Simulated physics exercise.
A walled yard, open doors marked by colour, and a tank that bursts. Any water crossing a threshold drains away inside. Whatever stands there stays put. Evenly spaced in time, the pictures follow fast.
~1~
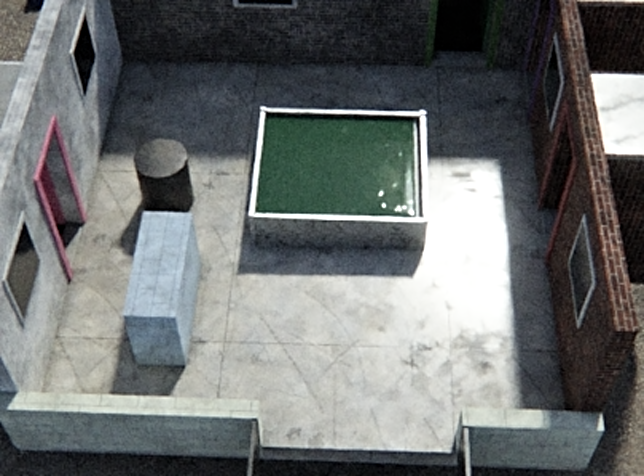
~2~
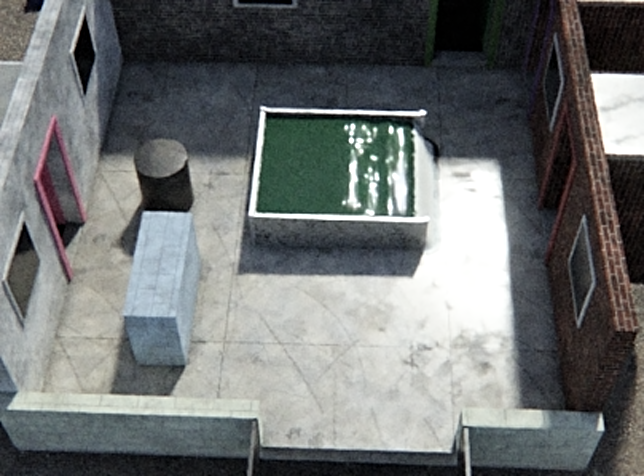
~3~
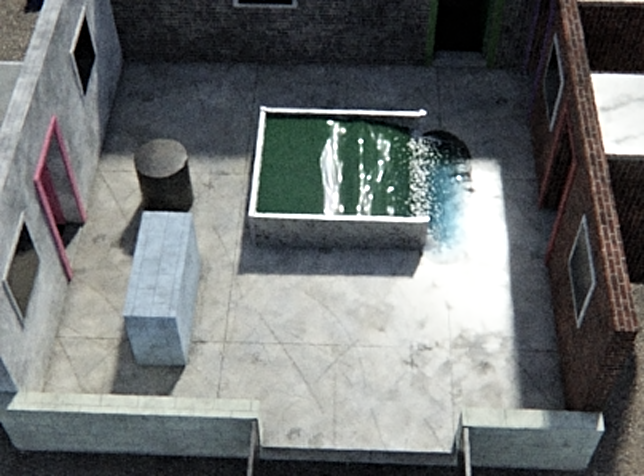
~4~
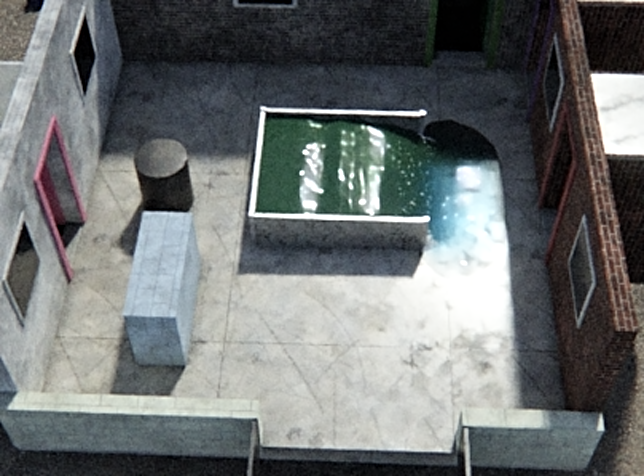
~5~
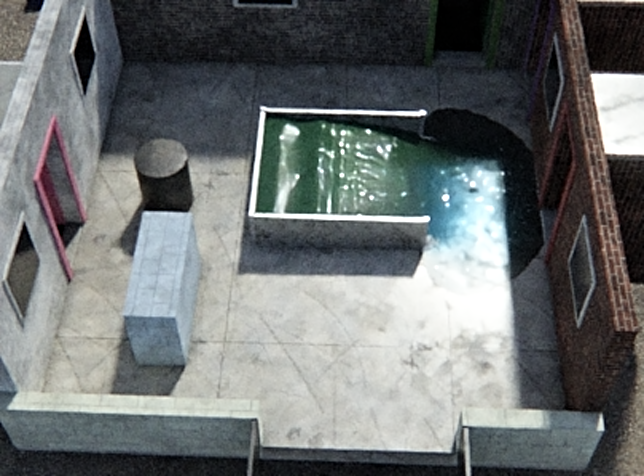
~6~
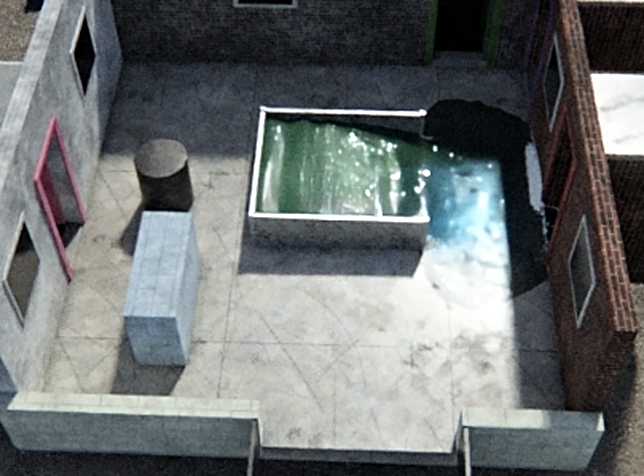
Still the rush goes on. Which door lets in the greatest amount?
The red one.
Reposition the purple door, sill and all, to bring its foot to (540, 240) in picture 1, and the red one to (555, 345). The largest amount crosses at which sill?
The purple door.
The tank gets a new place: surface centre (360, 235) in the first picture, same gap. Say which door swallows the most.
Answer: The door marked red.
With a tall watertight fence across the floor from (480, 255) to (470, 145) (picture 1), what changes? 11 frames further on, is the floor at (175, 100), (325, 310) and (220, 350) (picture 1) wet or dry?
Going through them in order, I get high and dry, high and dry and high and dry.
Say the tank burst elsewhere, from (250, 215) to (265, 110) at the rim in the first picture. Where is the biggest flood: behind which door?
That would be the pink-painted one.
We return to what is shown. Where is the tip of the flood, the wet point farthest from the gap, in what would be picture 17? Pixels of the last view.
Close to (567, 438).
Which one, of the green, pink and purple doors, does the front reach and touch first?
Answer: The purple one.
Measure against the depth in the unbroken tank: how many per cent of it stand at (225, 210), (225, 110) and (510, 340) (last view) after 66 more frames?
At the three places, in the order asked: Around 4, 6 and 8 per cent.
A moment on, water covers 20 % of the floor; purple door wet at the sill, nothing in, red door a lot in, green door not reached, pink door not reached.
Next, water covers 25 % of the floor; purple door wet at the sill, nothing in, red door a lot in, green door wet at the sill, nothing in, pink door not reached.
Then, water covers 40 % of the floor; purple door some in, red door a lot in, green door some in, pink door not reached.
Later, water covers 75 % of the floor; purple door some in, red door a lot in, green door some in, pink door not reached.
In the end, water covers 95 % of the floor; purple door some in, red door a lot in, green door some in, pink door a trickle in; the red door has let in the most.
